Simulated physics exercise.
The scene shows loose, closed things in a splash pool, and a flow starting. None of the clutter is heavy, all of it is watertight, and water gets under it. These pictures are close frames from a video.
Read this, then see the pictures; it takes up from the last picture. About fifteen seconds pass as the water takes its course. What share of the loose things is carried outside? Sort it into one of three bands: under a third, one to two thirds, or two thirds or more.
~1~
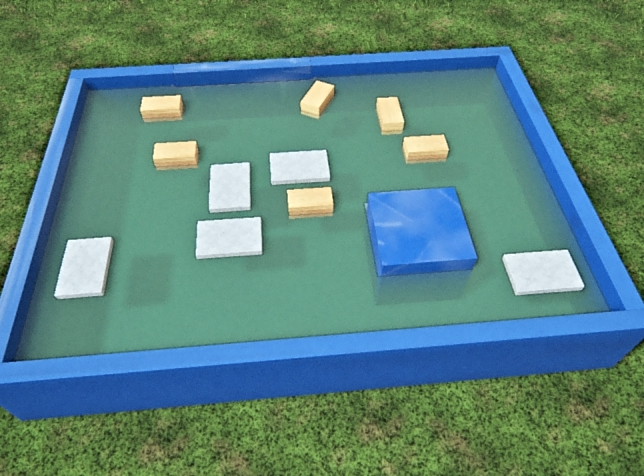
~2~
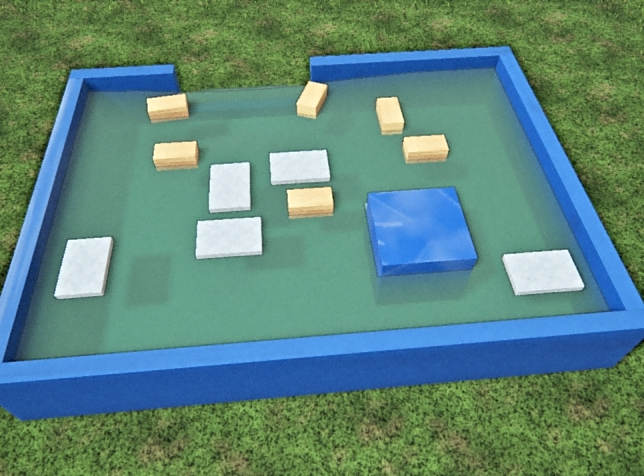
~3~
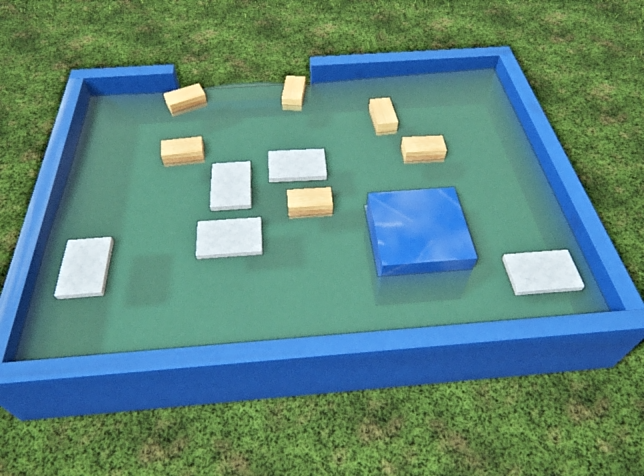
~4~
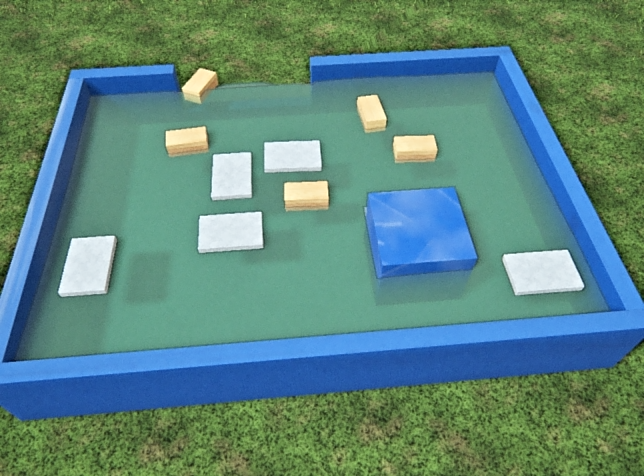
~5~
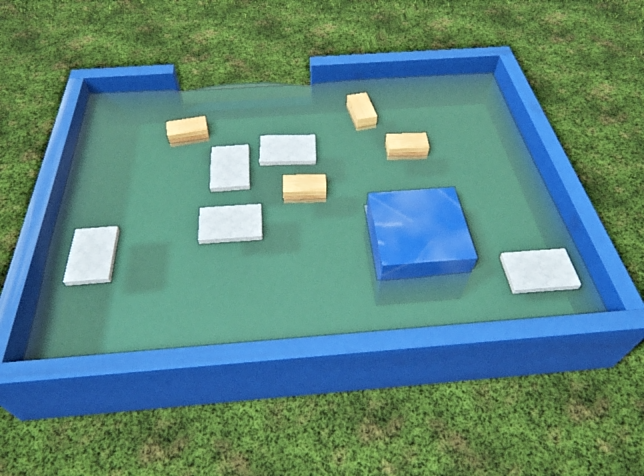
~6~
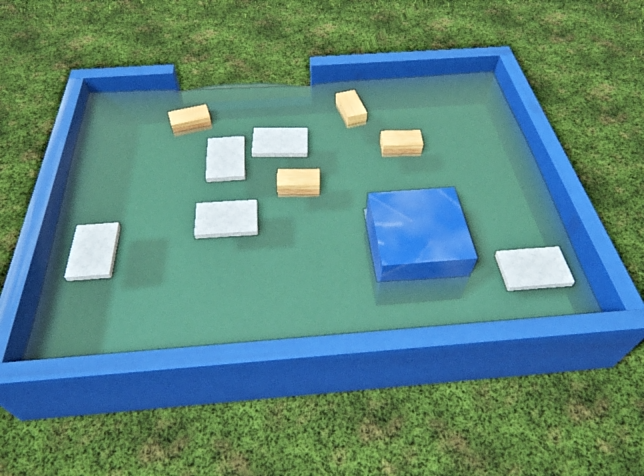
It falls in the top band, two thirds or more.
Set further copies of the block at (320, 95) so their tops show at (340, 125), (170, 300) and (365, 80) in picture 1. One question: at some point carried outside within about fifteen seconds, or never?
Sure - one by one that's out of the room, then in the room, then out of the room.
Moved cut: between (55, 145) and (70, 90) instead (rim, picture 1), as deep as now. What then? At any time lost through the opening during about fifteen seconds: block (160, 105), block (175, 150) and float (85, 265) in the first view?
Object one: Leaves; object two: Leaves; object three: Leaves.
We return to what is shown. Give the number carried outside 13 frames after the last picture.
By my count it is 6.
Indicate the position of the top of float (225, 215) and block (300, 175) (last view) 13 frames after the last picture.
I'd say close to (217, 177) and close to (251, 121).
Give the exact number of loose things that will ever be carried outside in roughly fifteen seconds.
I make it 9 in total.
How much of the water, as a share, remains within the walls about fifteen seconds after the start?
That comes to roughly 48 parts in a hundred.
A moment on, 2 of 11 are out; 9 afloat.
Next, 6 of 11 are out; 5 afloat.
Later, 8 of 11 are out; 3 afloat.
In the end, 9 of 11 are out; 2 afloat.
